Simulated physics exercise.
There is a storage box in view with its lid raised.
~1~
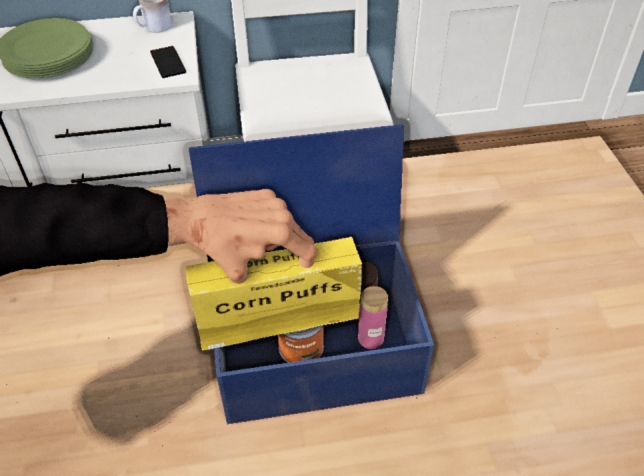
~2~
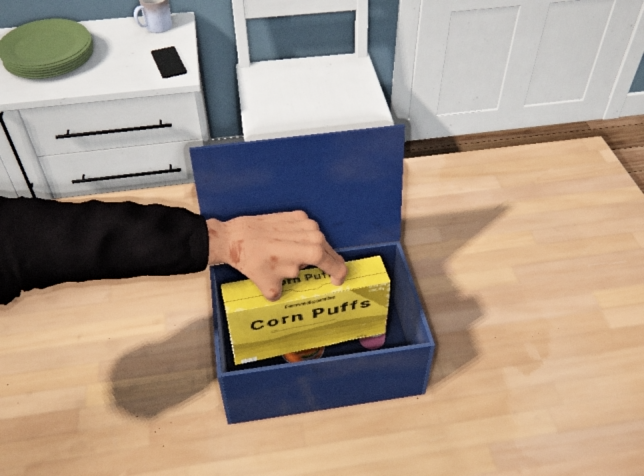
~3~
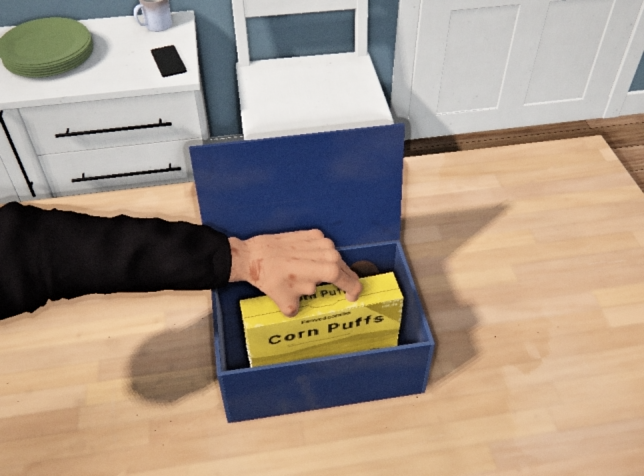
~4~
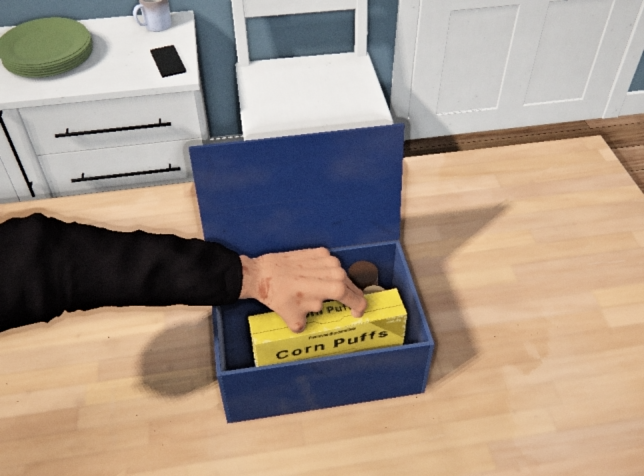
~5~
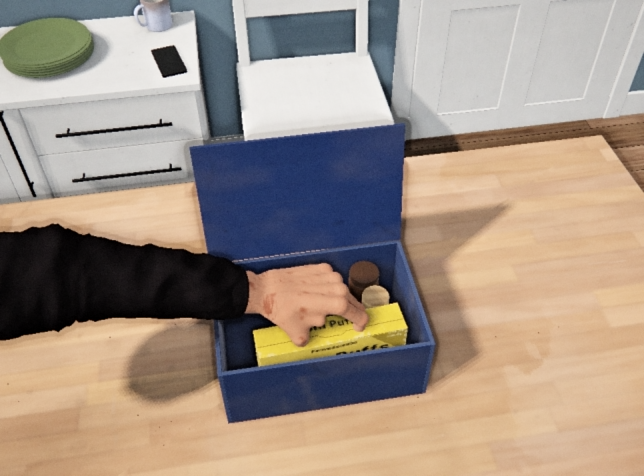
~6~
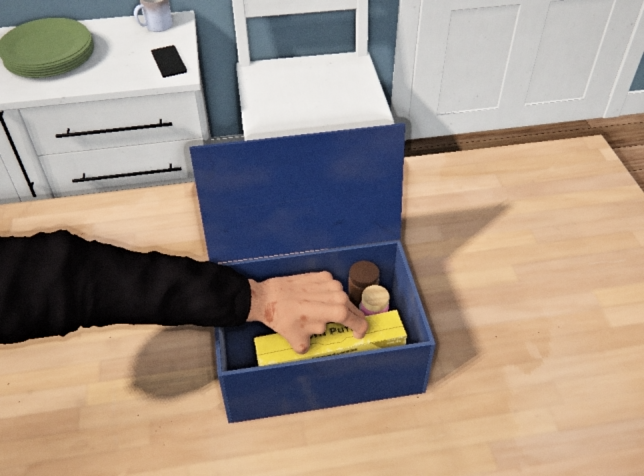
A hand in a black sleeve holds a yellow packet of Corn Puffs above an open blue box on a wooden table, with a can and small containers inside. It shifts the packet right, then lowers it into the box near the front, fingers still gripping its top.
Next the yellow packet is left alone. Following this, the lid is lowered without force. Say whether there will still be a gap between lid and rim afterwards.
There will be no gap.
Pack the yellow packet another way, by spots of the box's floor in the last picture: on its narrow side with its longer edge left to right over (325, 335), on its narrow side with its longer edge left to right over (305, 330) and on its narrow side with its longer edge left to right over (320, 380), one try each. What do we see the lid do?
In the first case it stays open; in the second case it stays open; in the third case it shuts.
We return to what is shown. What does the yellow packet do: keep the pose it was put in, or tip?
By the end it has kept its angle.
Then, 1.50 s later than the last frame, lid 66° above the rim.
Then, 1.80 s later than the last frame, lid 35° above the rim.
When it is over, lid shut; all 4 as before. End places, in pixels of the last picture, yellow packet near (331, 359).
